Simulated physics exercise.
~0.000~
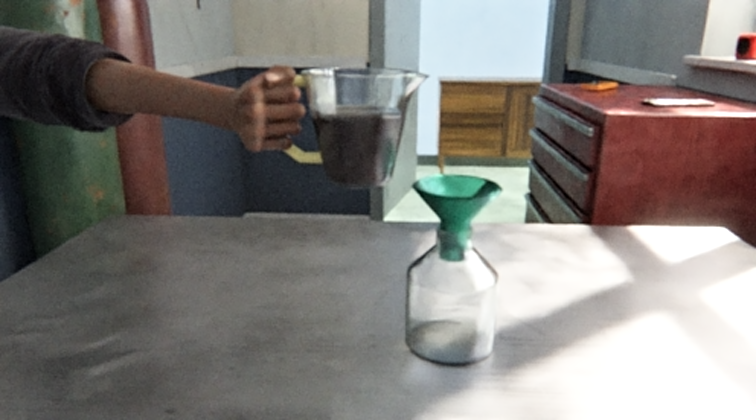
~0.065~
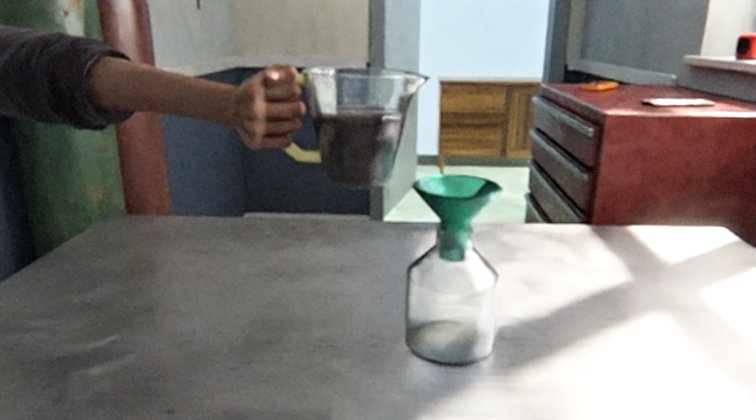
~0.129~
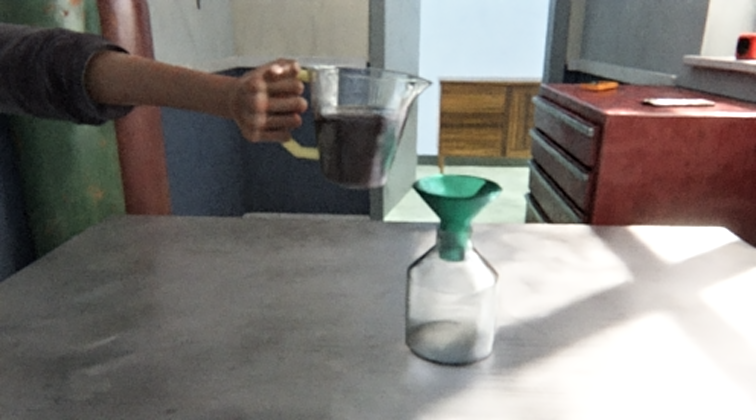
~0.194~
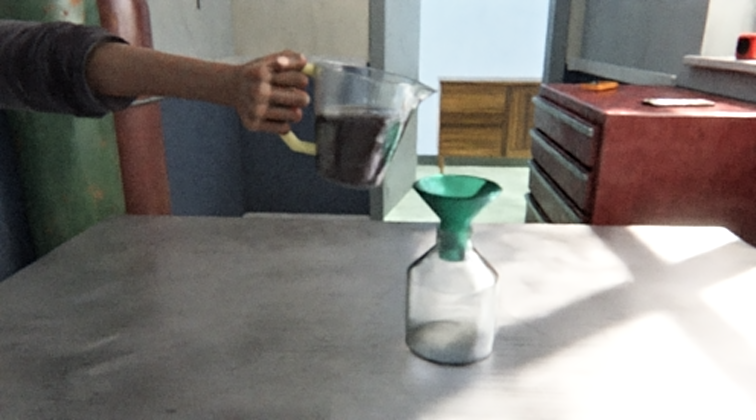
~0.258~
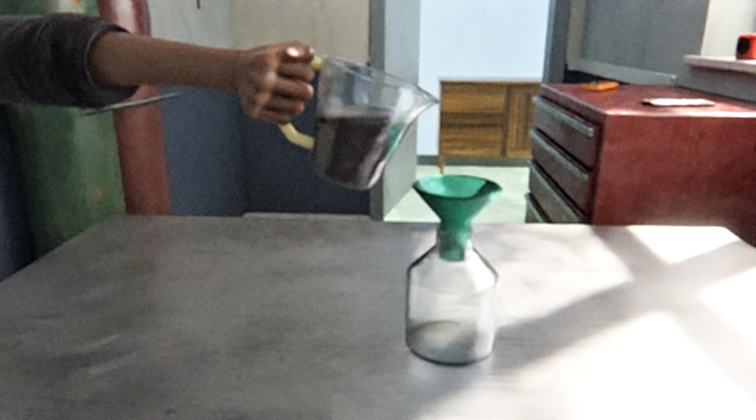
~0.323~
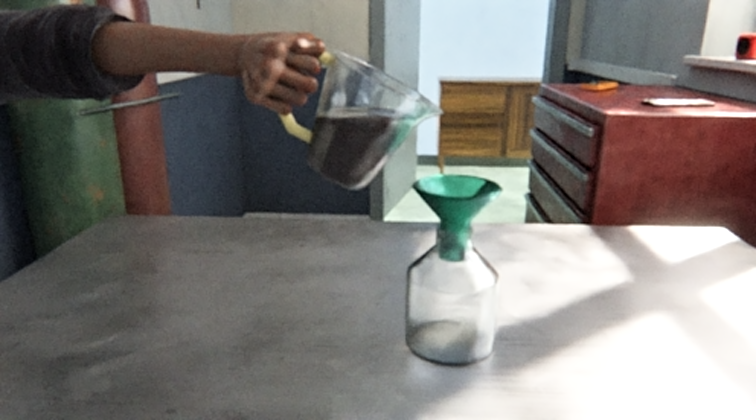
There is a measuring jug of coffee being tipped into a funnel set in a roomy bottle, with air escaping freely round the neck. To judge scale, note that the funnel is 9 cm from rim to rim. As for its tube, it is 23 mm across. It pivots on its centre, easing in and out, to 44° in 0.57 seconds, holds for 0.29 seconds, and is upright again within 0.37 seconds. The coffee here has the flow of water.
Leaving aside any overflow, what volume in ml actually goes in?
I would say about 60 ml ends up inside.
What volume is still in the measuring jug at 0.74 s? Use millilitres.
Roughly 420 ml is still in there.
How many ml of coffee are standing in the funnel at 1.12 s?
Roughly 15 ml sits in the funnel.
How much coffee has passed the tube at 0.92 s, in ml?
The amount is roughly 20 ml.
Then, 0.56 s in, the tilt is 44° and 0 ml has passed the tube, 0 ml is in the funnel, 445 ml in the measuring jug and 0 ml has missed.
Then, 0.74 s in, the tilt is 44° and 5 ml has passed the tube, 15 ml is in the funnel, 415 ml in the measuring jug and 0 ml has missed.
Then, 0.92 s in, the tilt is 41° and 20 ml has passed the tube, 25 ml is in the funnel, 400 ml in the measuring jug and 5 ml has missed.
Then, 1.12 s in, the tilt is 9° and 40 ml has passed the tube, 15 ml is in the funnel, 390 ml in the measuring jug and 5 ml has missed.
Finally, 60 ml has passed the tube, 0 ml is in the funnel, 390 ml in the measuring jug and 10 ml has missed.
